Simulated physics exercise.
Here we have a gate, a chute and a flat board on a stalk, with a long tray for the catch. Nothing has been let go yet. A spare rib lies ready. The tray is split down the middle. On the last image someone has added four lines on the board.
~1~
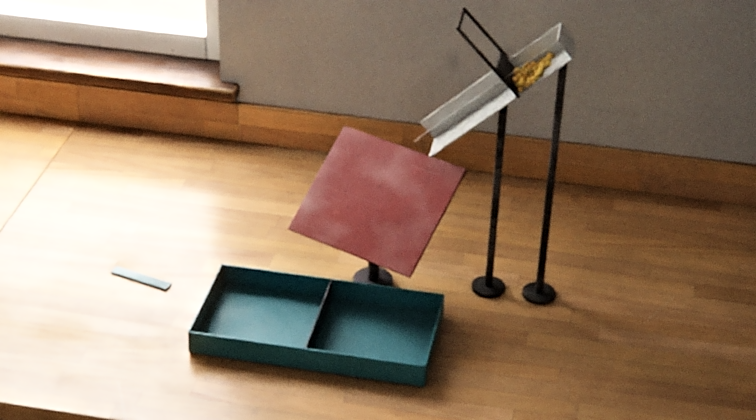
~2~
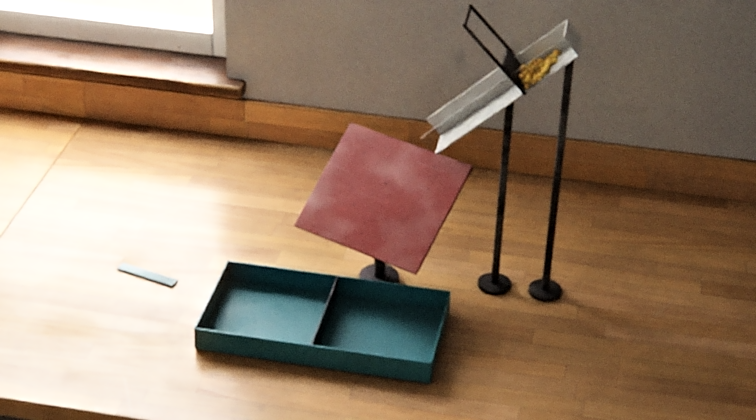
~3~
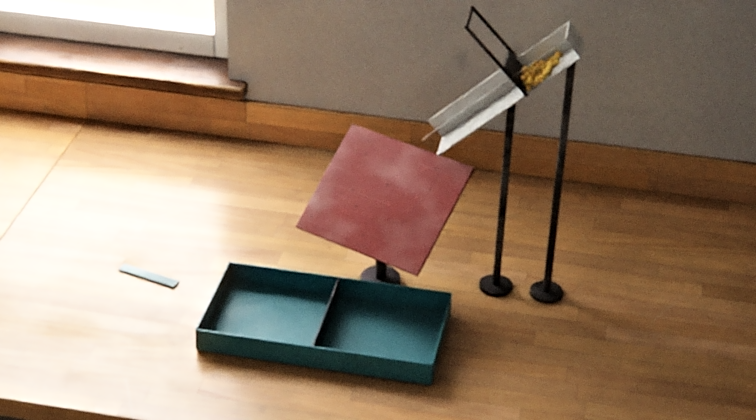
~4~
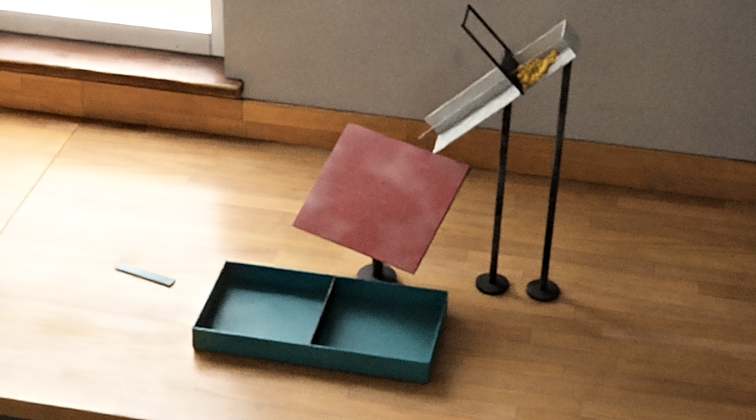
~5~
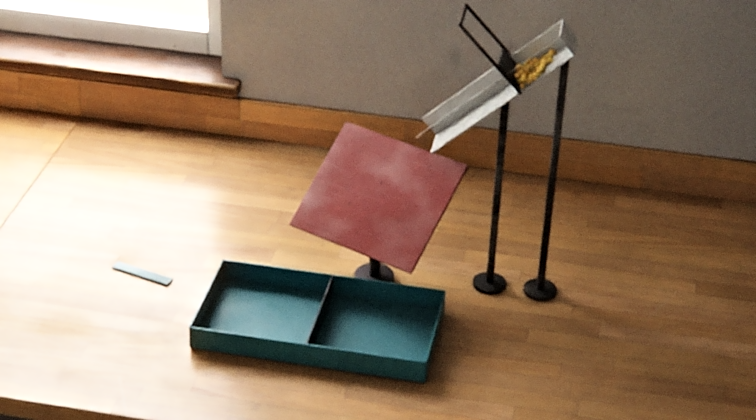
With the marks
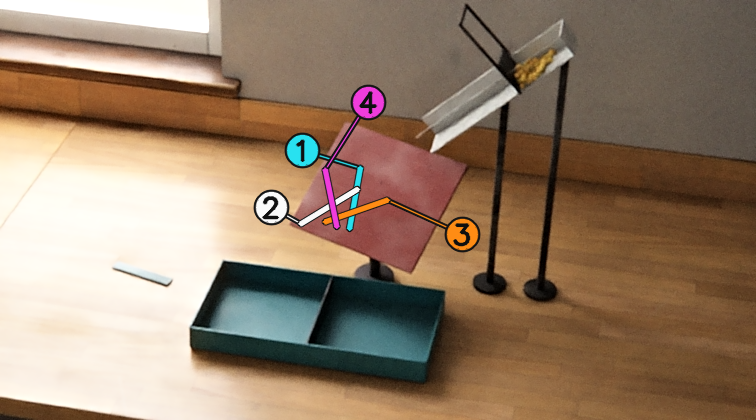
A divided teal tray, a tilted red board and a raised chute holding yellow pieces standing still as the view shifts slightly.
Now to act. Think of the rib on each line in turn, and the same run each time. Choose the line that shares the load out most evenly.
4.
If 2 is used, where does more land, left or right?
More lands on the left.
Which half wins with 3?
More lands on the left.
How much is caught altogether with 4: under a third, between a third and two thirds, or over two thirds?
It is over two thirds.
On the marked copy, line 1 from (360, 168) to (349, 228); line 2 from (357, 189) to (301, 223); line 3 from (387, 200) to (325, 221); line 4 from (325, 170) to (336, 226).
For line 1, of what is caught, about a quarter in the left half, most in the right.
For line 2, of what is caught, nearly all in the left half, a stray few in the right.
For line 3, of what is caught, nearly all in the left half, a small part in the right.
For line 4, of what is caught, about half in the left half, about half in the right.
